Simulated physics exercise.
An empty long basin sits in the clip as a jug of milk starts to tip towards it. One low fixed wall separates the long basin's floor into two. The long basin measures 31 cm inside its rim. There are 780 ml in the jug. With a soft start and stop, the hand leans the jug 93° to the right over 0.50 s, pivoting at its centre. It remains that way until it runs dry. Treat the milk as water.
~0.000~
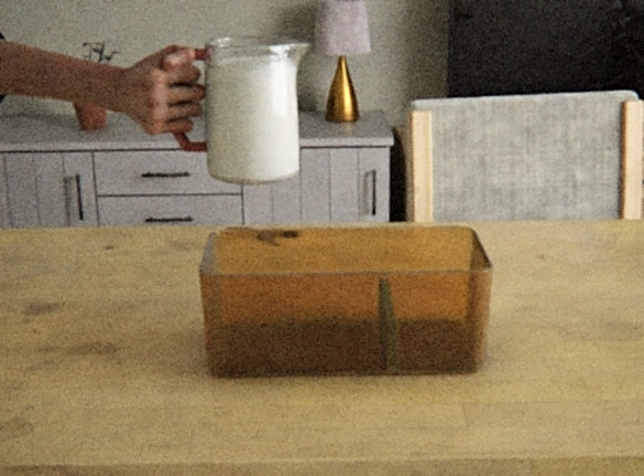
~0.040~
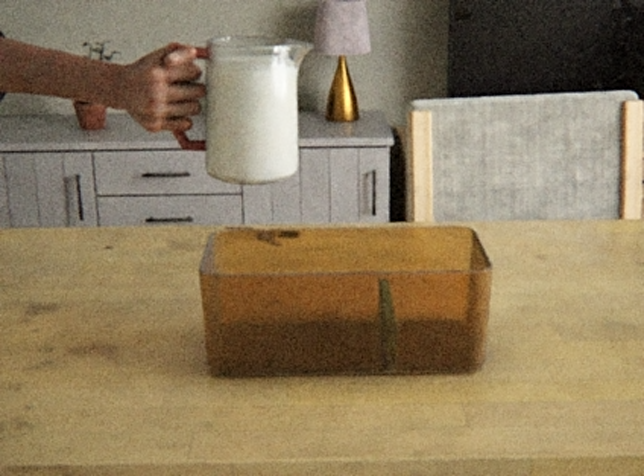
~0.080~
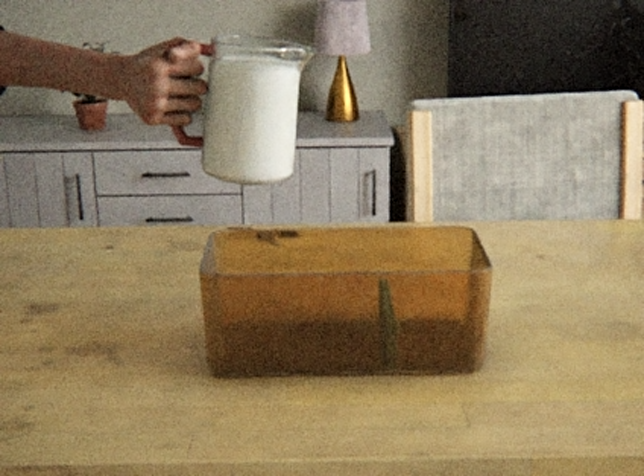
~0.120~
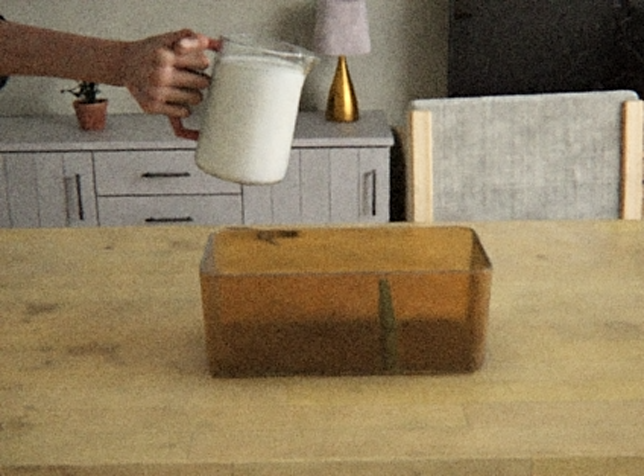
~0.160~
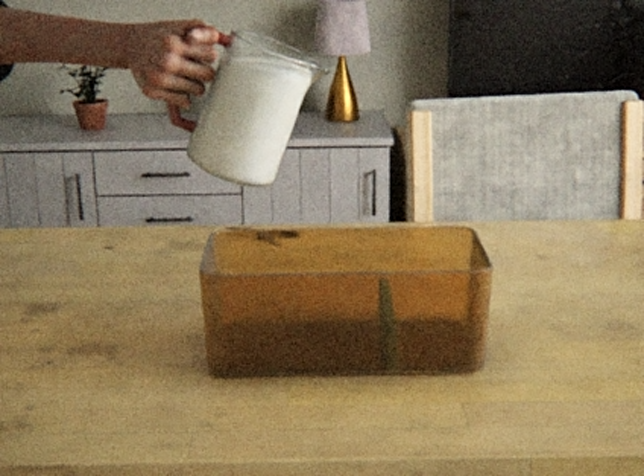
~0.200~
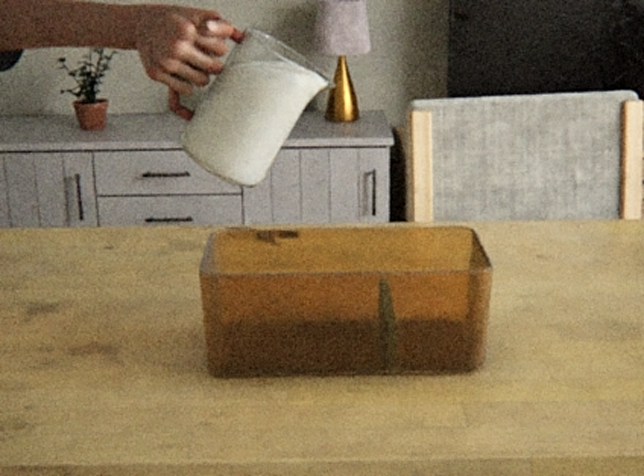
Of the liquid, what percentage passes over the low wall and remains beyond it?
The far part has about 71 per cent.
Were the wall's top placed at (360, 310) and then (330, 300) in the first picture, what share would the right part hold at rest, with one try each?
Respectively close to 85 and 90 %.
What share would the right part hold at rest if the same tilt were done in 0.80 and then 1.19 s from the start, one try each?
Roughly 75 per cent the first time and 75 per cent the second.
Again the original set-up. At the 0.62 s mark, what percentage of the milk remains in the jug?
I'd estimate some 42 per cent.
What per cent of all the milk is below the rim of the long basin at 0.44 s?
Near 5 in a hundred.
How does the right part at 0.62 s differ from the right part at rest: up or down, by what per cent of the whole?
It ends up higher by roughly 38.
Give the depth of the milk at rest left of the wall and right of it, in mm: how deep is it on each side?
The left side settles near 6 mm and the right side near 40 mm.
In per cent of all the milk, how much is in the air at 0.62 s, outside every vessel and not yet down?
I'd say some 22 per cent is in the air.
After 0.44 s the tilt is 90° and 73 per cent is still to pour, 0 is left of the wall and 5 right of it.
After 0.62 s the tilt is 93° and 41 per cent is still to pour, 4 is left of the wall and 32 right of it.
After 0.80 s the tilt is 93° and 20 per cent is still to pour, 6 is left of the wall and 60 right of it.
After 1.00 s the tilt is 93° and 11 per cent is still to pour, 12 is left of the wall and 70 right of it.
In the end 24 per cent lies left of the wall, 71 right of it and 3 outside.
